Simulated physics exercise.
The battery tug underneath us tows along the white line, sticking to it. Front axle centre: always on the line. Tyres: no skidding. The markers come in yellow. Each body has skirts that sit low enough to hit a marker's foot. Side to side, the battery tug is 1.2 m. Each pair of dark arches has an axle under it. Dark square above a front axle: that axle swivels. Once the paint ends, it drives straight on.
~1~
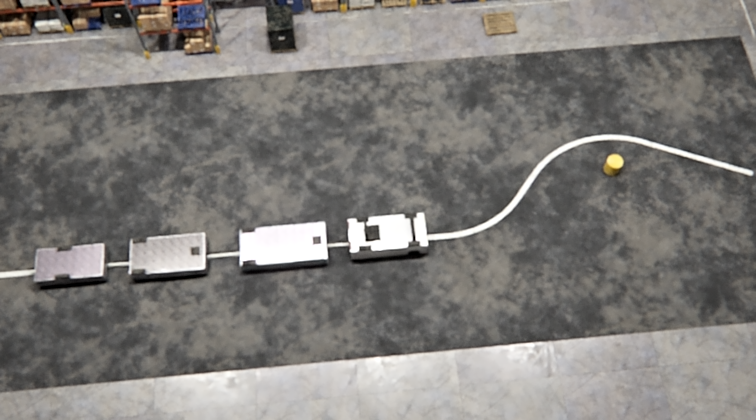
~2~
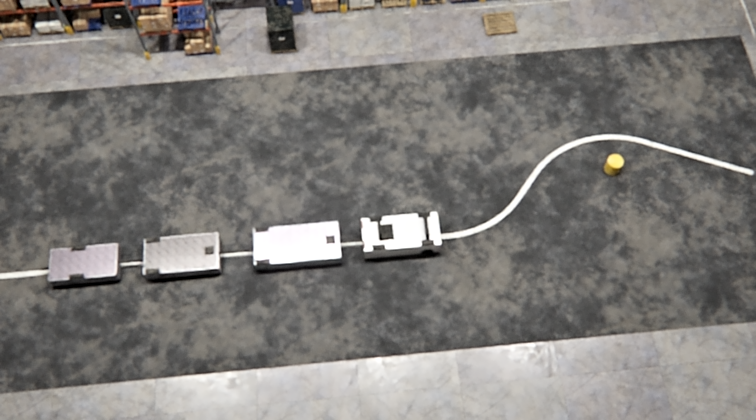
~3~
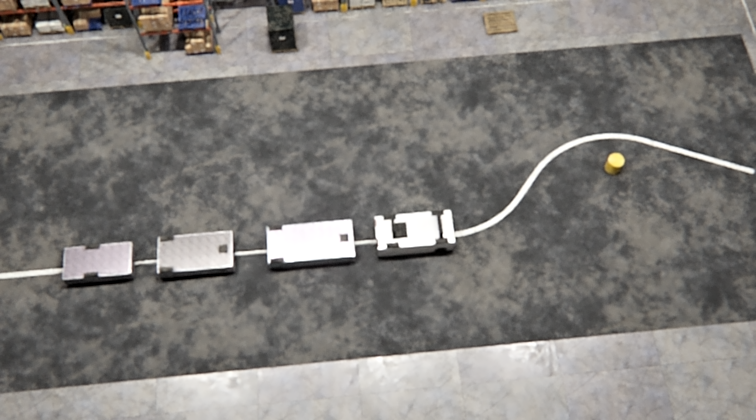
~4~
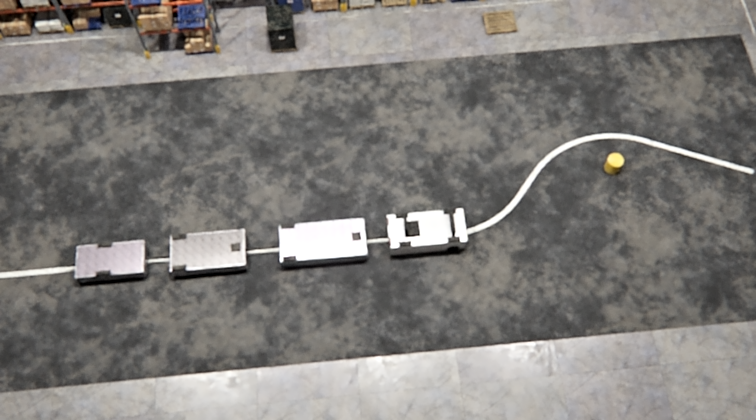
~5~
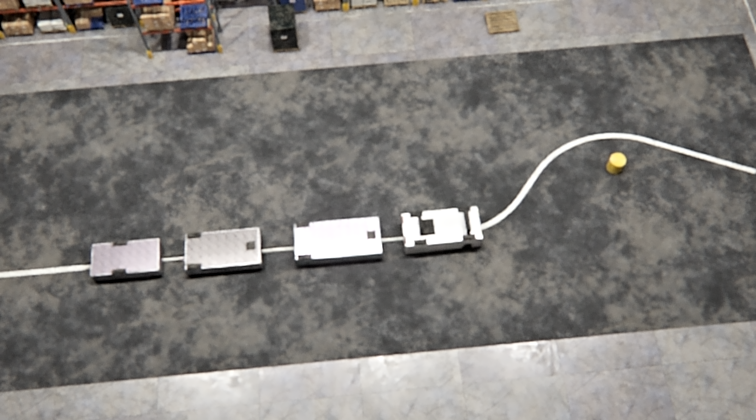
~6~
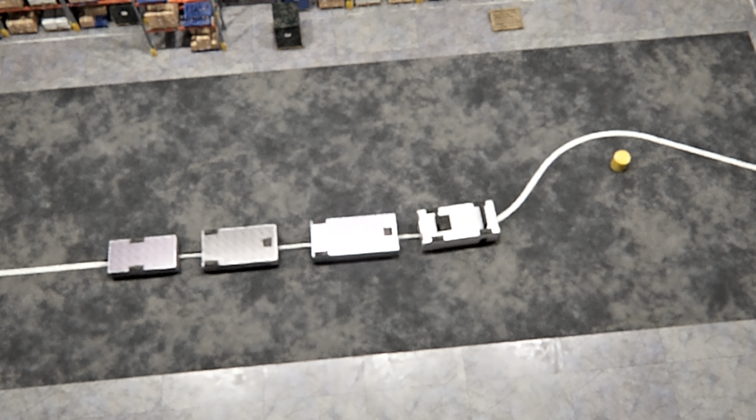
A white tug towing three flat trailers in a line rolls slowly to the right along a white line on a dark mottled floor, then begins turning slightly left as it reaches the curve, with a yellow marker standing farther ahead.
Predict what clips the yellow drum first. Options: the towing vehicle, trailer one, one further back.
The culprit is the nearest trailer.
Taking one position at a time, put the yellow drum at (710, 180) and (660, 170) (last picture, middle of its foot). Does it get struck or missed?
Try 1 touched, try 2 touched.
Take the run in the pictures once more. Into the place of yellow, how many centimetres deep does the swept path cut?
Result - yellow: 80.
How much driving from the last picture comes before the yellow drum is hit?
9.5 m.
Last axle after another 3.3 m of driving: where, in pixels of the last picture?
The axle sits near (229, 246).
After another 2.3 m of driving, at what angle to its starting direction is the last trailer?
Compared with the start, the last trailer heads some 0° away.
With 5.0 m more driven, the last axle is at (277, 241) of the last picture, on the line.
With 9.8 m more driven, the last axle is at (402, 221) of the last picture, 35 cm off the line; the first trailer has hit yellow.
With 15.1 m more driven, the last axle is at (532, 172) of the last picture, 15 cm off the line.
With 20.2 m more driven, the last axle is at (667, 156) of the last picture, 95 cm off the line.
With 25.2 m more driven, the last axle is out of the picture, 20 cm off the line; 1 of 1 struck in all.
